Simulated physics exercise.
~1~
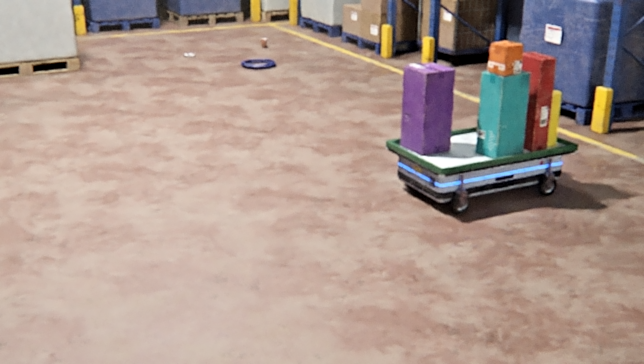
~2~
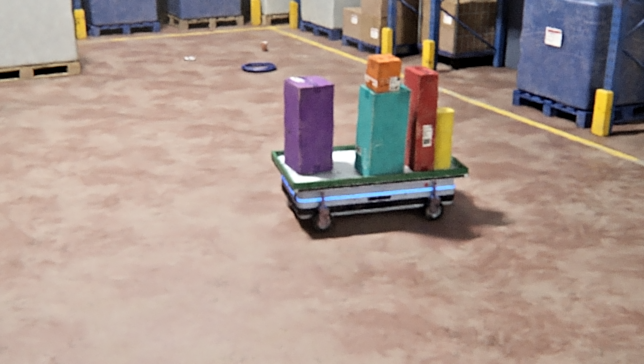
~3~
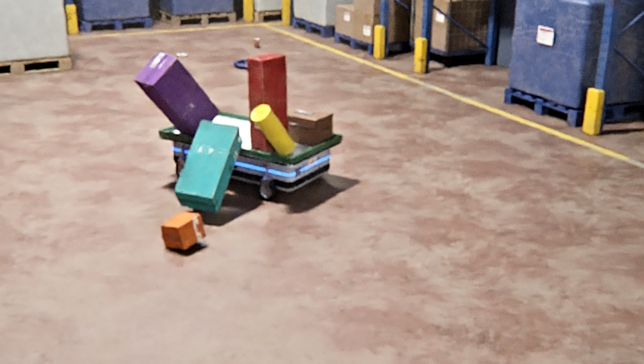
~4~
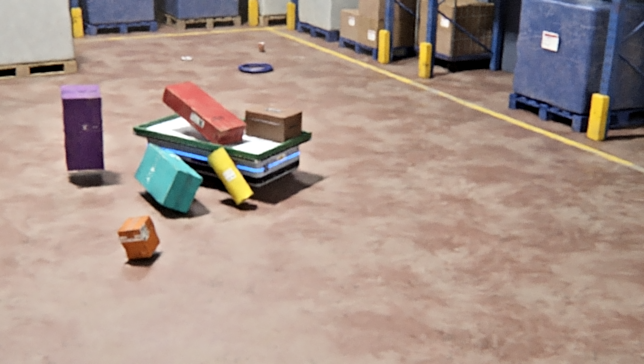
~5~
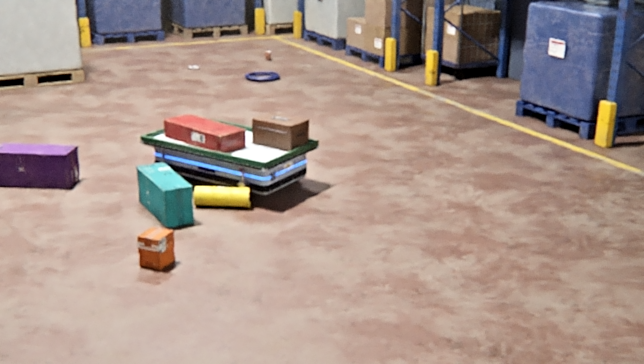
Loaded cart swinging left across a warehouse floor and stopping, spilling purple, turquoise, orange and yellow pieces, red box toppling aboard.
